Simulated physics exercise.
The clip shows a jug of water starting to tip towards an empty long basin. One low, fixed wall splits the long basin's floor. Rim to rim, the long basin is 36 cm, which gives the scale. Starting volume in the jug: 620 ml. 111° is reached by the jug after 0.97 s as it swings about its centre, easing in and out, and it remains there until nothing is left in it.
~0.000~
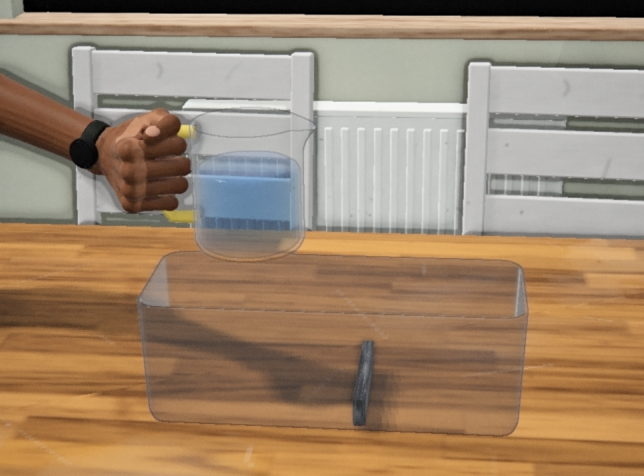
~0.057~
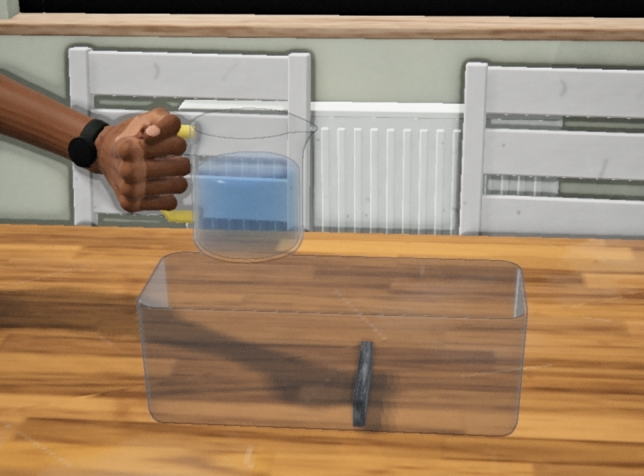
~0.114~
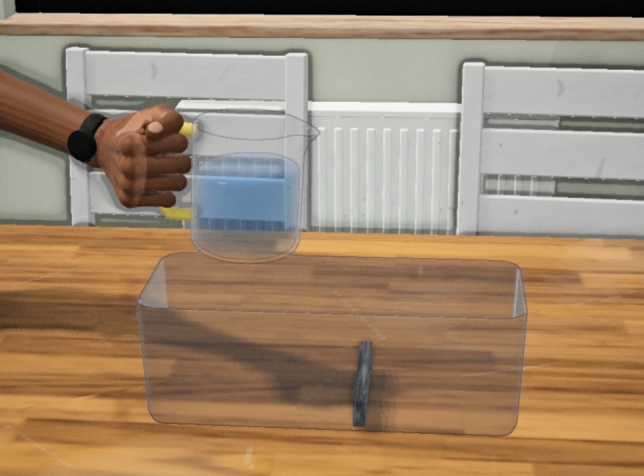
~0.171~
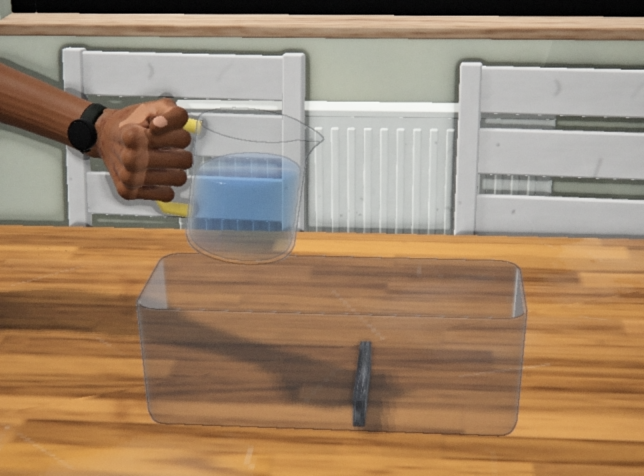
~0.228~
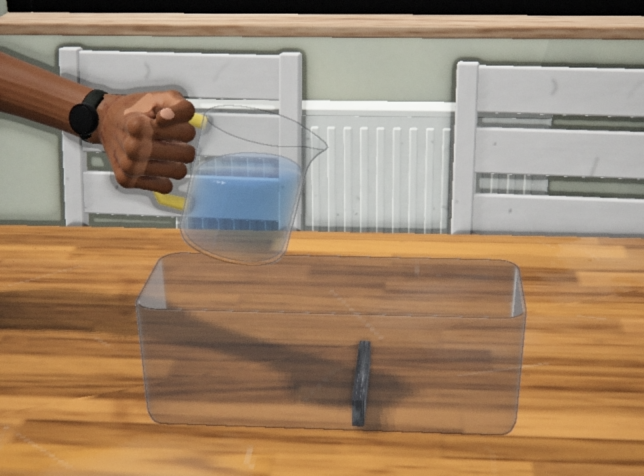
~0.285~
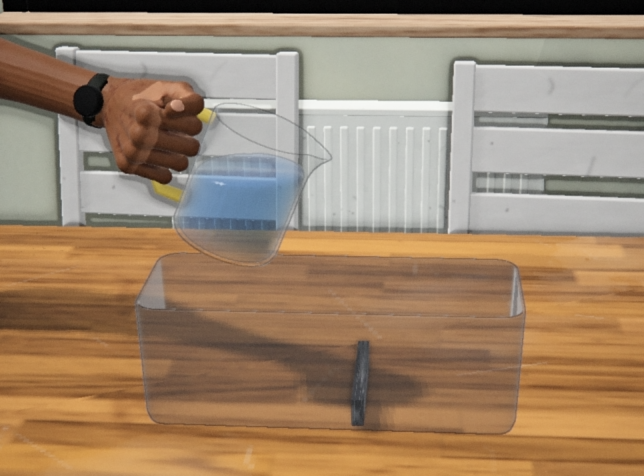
At the start, a hand wearing a black wristband holds a clear jug of water upright by its yellow handle above an empty, long transparent basin with a low dark divider inside. The hand then gradually tilts the jug to the right, while the water's surface stays level and the basin remains still.
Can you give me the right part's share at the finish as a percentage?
Sure, about 67 percent.
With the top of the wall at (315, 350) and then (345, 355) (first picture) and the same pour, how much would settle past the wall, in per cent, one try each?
Respectively close to 95 and 90 %.
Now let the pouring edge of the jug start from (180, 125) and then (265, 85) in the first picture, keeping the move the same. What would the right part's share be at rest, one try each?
In order, 20 and 15 per cent.
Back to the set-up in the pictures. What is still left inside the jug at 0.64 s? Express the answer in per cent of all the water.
I reckon about 80 in a hundred is still held.
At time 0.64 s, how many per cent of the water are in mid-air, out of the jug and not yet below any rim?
About 14 per cent.
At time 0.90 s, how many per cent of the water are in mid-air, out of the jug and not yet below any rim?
9 per cent, roughly.
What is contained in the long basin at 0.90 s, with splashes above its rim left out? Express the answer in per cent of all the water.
Some 70 percent of the total.
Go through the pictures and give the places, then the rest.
The first frame shows tilt 0°; pouring edge (317, 125); surface from (197, 164) to (301, 166); the long basin's rim runs from (151, 279) to (524, 291); the wall's top is at (364, 370).
The second frame shows tilt 1°; pouring edge (317, 128); surface from (196, 165) to (300, 167).
The third frame shows tilt 4°; pouring edge (320, 131); surface from (196, 165) to (301, 167).
The fourth frame shows tilt 8°; pouring edge (324, 138); surface from (197, 166) to (301, 167).
The fifth frame shows tilt 14°; pouring edge (328, 146); surface from (196, 167) to (303, 168).
The sixth frame shows tilt 22°; pouring edge (332, 157); surface from (193, 170) to (306, 170).
After 0.64 s the tilt is 82° and 81 per cent is still to pour, 0 is left of the wall and 5 right of it.
After 0.90 s the tilt is 110° and 21 per cent is still to pour, 14 is left of the wall and 56 right of it.
After 1.17 s the tilt is 111° and 1 per cent is still to pour, 28 is left of the wall and 70 right of it.
After 1.47 s the tilt is 111° and 0 per cent is still to pour, 32 is left of the wall and 67 right of it.
In the end 33 per cent lies left of the wall, 67 right of it and 0 outside.
